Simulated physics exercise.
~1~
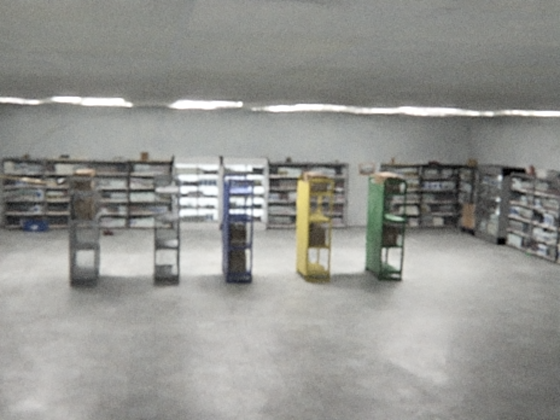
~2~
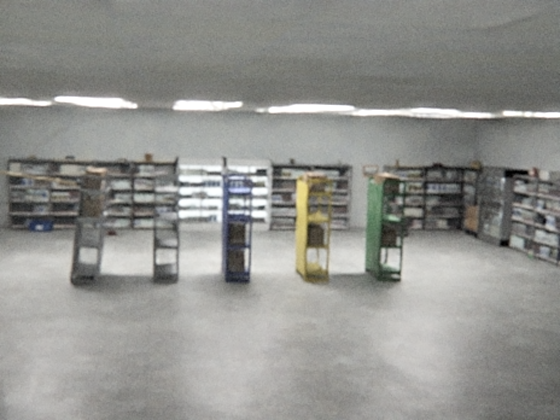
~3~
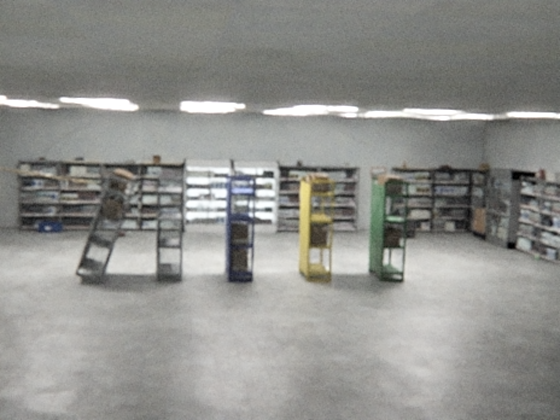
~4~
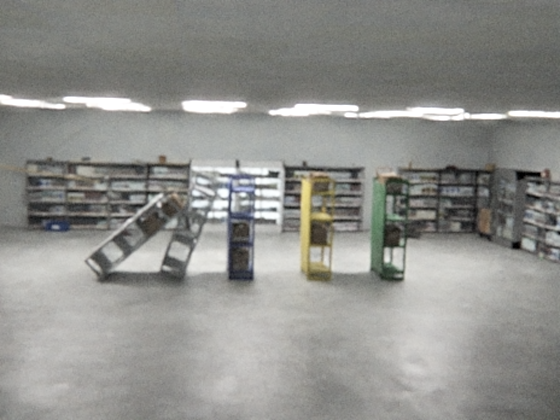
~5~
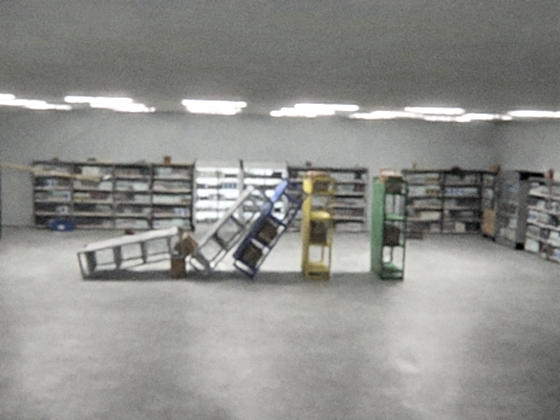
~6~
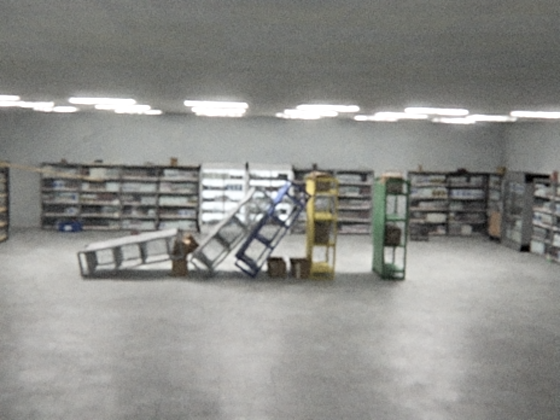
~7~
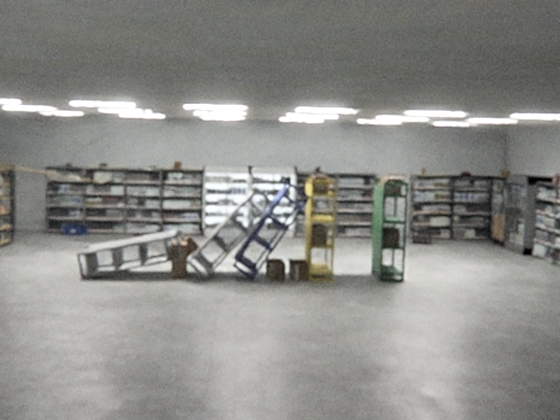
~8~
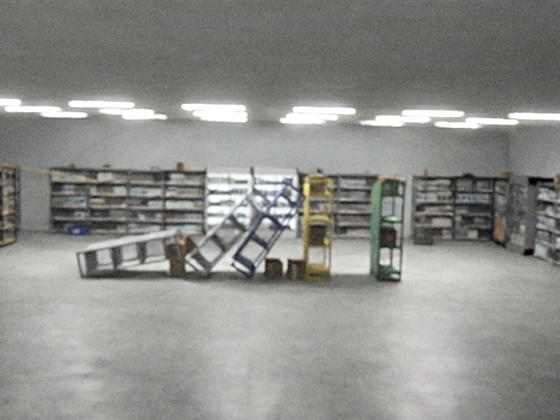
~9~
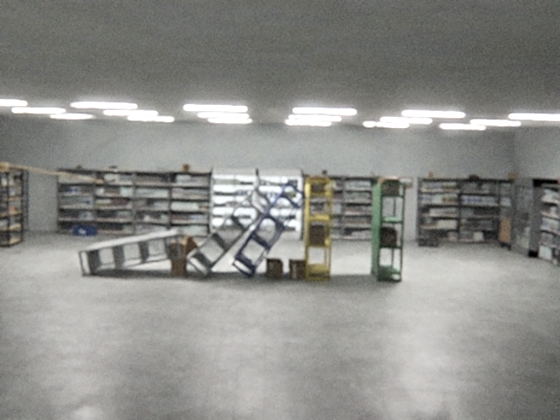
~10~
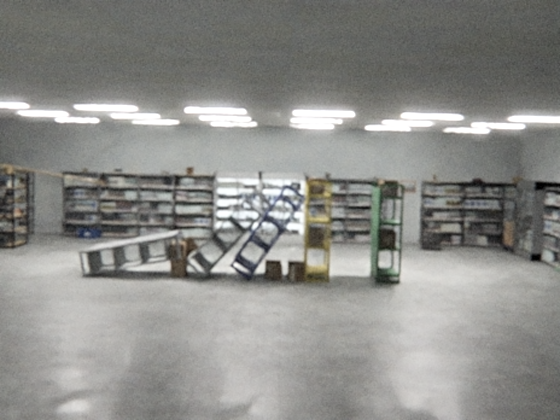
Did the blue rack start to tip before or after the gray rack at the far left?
The blue rack started to tip after the gray rack at the far left, which was already well on its way down by then.
